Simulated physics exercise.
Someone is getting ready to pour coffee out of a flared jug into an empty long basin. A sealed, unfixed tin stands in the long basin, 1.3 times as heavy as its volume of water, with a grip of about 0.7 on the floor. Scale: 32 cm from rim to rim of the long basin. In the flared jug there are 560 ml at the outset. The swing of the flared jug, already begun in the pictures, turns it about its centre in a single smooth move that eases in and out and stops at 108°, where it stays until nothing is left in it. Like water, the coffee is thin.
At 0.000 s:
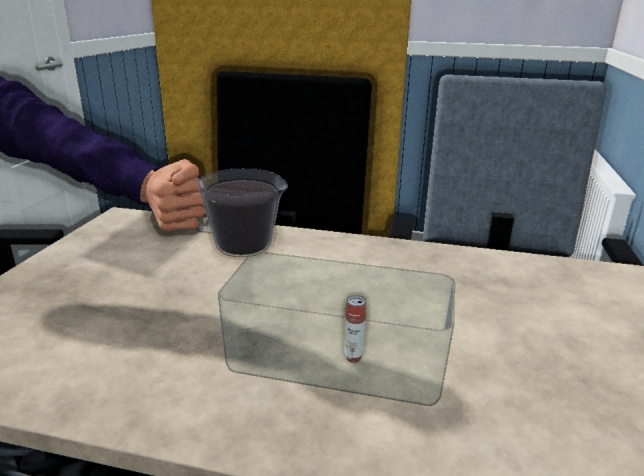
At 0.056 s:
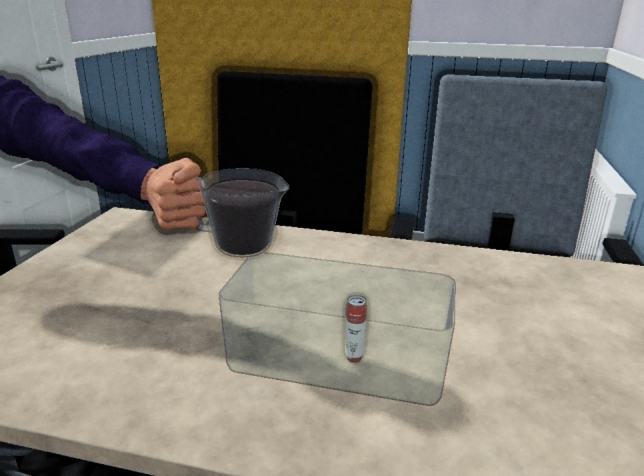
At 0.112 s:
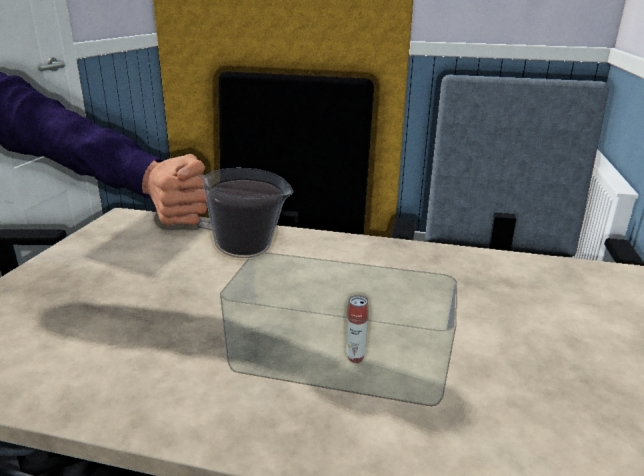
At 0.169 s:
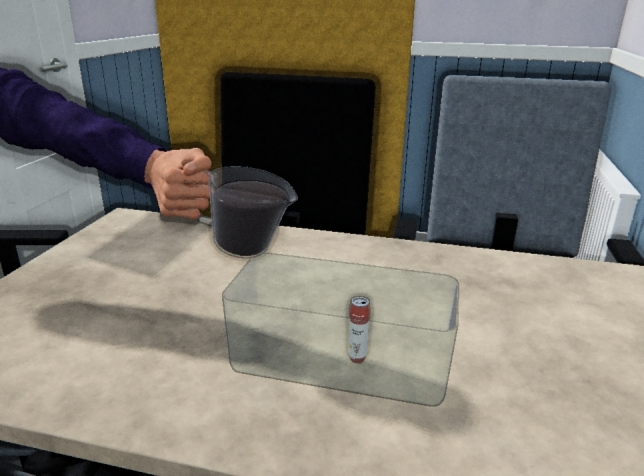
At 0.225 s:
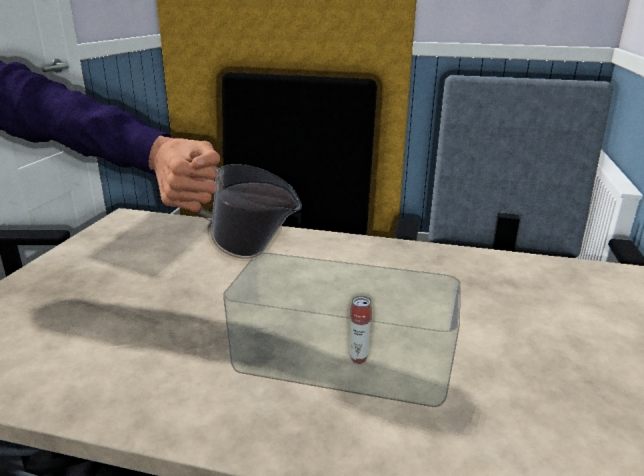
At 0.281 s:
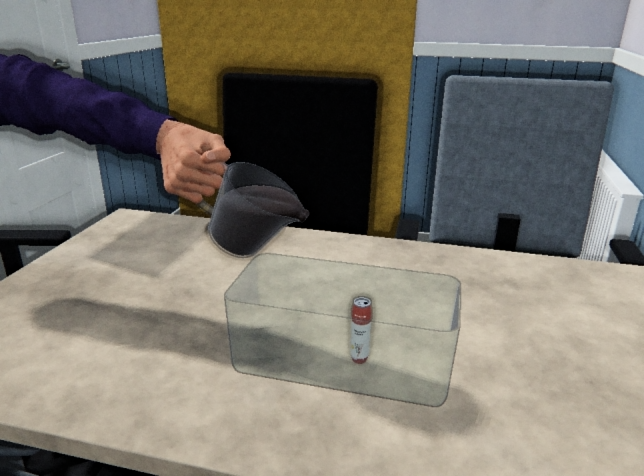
At a table, a hand tilts a jug of dark liquid rightward beside a clear basin.
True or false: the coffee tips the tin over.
False.
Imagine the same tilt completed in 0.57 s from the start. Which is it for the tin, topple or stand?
The tin stays on its base.
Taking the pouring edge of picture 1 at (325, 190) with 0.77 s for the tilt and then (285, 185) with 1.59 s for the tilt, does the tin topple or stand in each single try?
Trial 1 - tin tips; trial 2 - tin stays standing.
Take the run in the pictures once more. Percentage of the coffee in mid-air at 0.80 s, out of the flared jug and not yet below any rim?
About 3 percent.
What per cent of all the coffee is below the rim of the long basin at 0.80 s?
Roughly 94 %.
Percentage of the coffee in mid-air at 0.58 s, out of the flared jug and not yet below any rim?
Some 20 % is the figure.
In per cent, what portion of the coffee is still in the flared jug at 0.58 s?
Close to 40 percent of the liquid remains at that time.
After 0.58 s the tilt is 92° and 41 per cent is still to pour; the tin stands where it began.
After 0.80 s the tilt is 108° and 4 per cent is still to pour; the tin stands where it began.
After 1.02 s the tilt is 108° and 0 per cent is still to pour; the tin stands where it began.
After 1.27 s the tilt is 108° and 0 per cent is still to pour; the tin stands where it began.
In the end the tin stands where it began.
